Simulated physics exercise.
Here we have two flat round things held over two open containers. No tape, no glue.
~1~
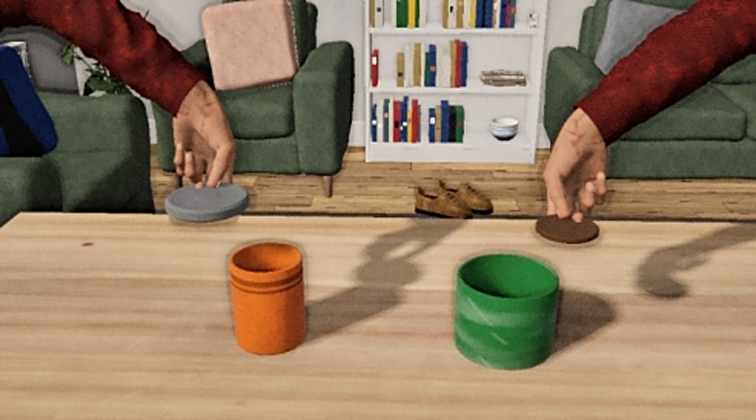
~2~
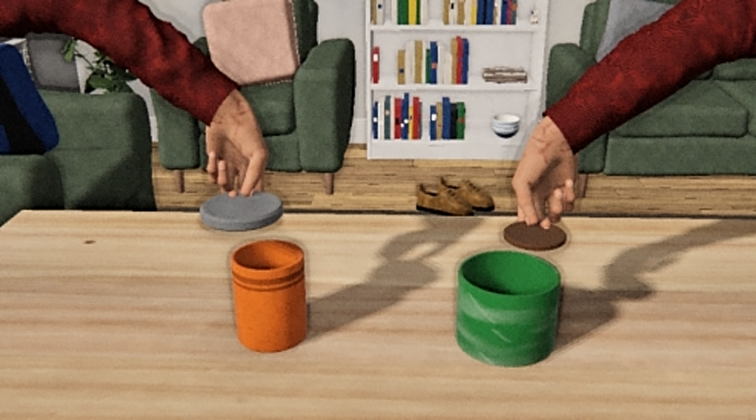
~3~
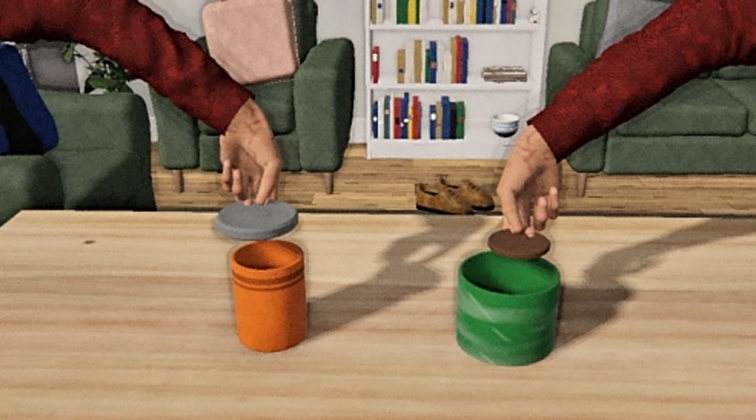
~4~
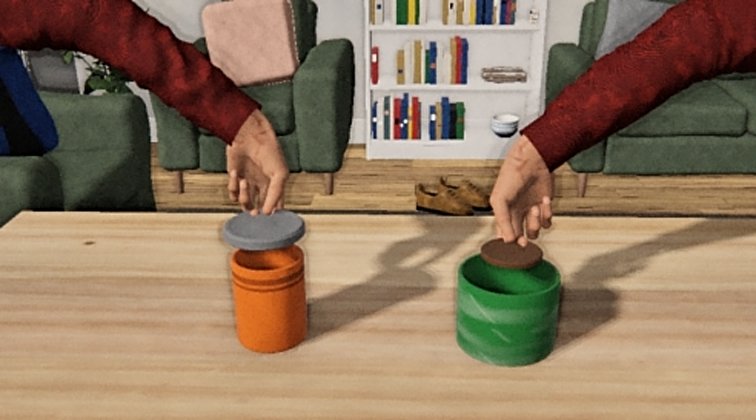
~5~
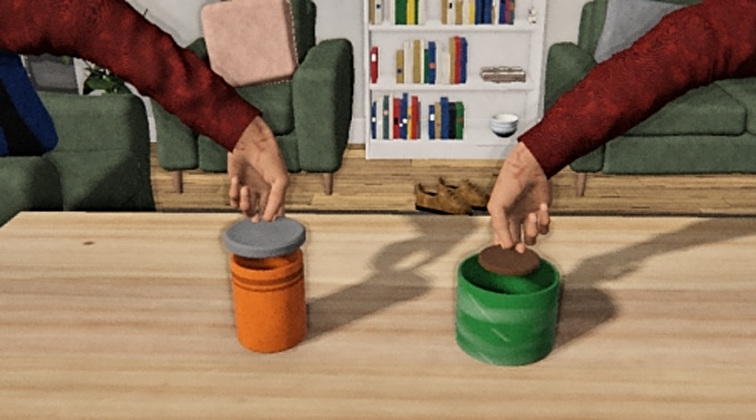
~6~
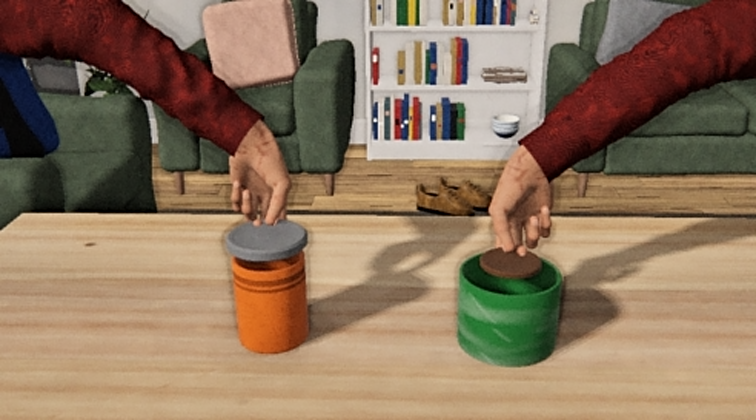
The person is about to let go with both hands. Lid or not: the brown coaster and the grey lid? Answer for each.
The brown coaster falls in and the grey lid rests on the rim.
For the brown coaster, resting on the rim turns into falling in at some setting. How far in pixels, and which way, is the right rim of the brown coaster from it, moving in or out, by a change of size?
A shift of 16 pixels, going right.
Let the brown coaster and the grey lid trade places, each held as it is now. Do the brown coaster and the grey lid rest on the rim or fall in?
The brown coaster slips past the rim; the grey lid sinks inside.
Then, 0.12 s on from there, brown coaster displaced a little near (509, 285); grey lid moving near (268, 250).
Then, 0.18 s on from there, brown coaster on its way down near (506, 330); grey lid sitting on the rim near (268, 250).
In the end, the brown coaster drops inside, near (506, 334); the grey lid covers the opening, near (268, 250).
